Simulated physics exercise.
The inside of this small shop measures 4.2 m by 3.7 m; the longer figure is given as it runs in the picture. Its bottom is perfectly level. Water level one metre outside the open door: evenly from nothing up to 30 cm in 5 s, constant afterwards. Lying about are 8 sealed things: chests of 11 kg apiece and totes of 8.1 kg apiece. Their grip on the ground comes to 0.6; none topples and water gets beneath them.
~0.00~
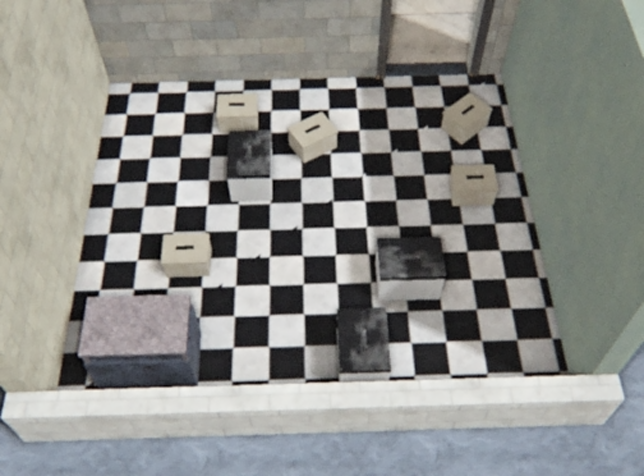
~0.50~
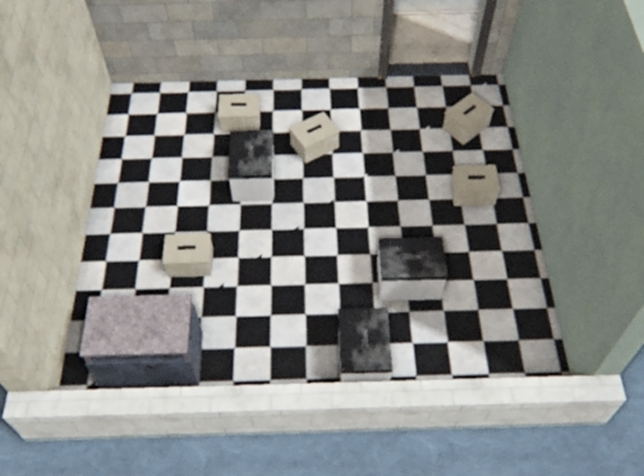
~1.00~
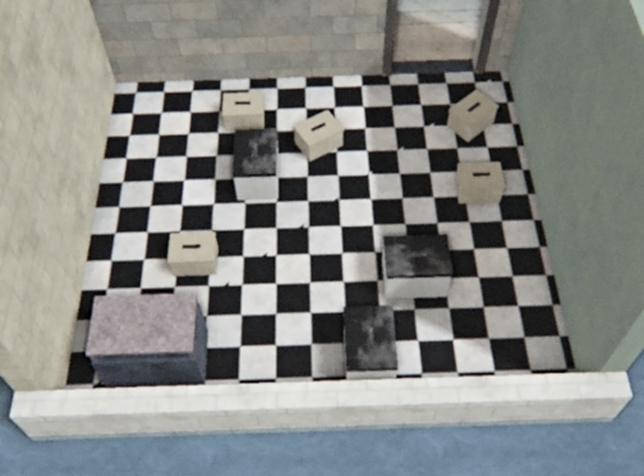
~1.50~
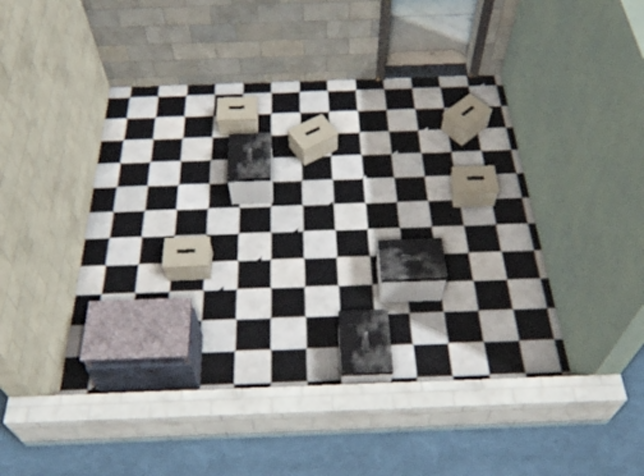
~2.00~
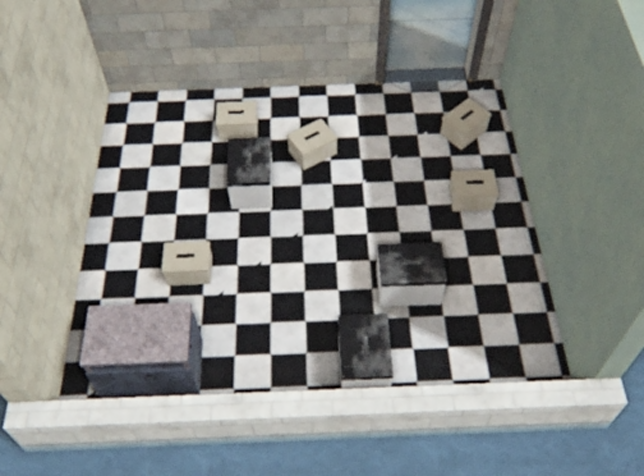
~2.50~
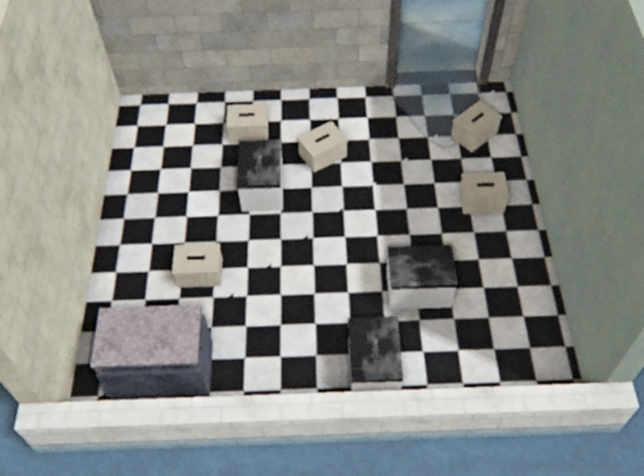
A small room with a checkered floor holds scattered boxes as water appears at the doorway.
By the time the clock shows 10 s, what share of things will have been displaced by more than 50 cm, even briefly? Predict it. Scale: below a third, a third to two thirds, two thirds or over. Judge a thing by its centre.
The moved portion lies in the middle band, a third to two thirds.
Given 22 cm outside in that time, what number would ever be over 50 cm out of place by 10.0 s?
Then the count would be 4.
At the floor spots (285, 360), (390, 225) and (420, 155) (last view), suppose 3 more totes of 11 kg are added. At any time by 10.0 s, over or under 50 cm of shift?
In turn: Beyond the mark, beyond the mark, beyond the mark.
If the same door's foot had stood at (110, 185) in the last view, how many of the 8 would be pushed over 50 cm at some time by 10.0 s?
Then 7 of them would.
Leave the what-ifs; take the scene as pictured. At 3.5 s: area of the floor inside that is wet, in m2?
Somewhere about 3.0 m2, give or take.
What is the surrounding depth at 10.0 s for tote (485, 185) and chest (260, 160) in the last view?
Some 9 cm at the first, some 4 cm at the second.
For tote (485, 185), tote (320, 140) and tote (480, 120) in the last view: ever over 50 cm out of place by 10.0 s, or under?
Order as asked - a bigger shift, a smaller shift, a bigger shift.
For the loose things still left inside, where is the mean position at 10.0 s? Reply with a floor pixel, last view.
About (246, 197).
After 3.5 s 0 of 8 are over 50 cm from their spots; 0 afloat.
After 4.5 s 1 of 8 are over 50 cm from their spots; 0 afloat.
After 7.0 s 3 of 8 are over 50 cm from their spots; 4 afloat.
After 10.0 s 5 of 8 are over 50 cm from their spots, and 5 have been at some point; 4 afloat.
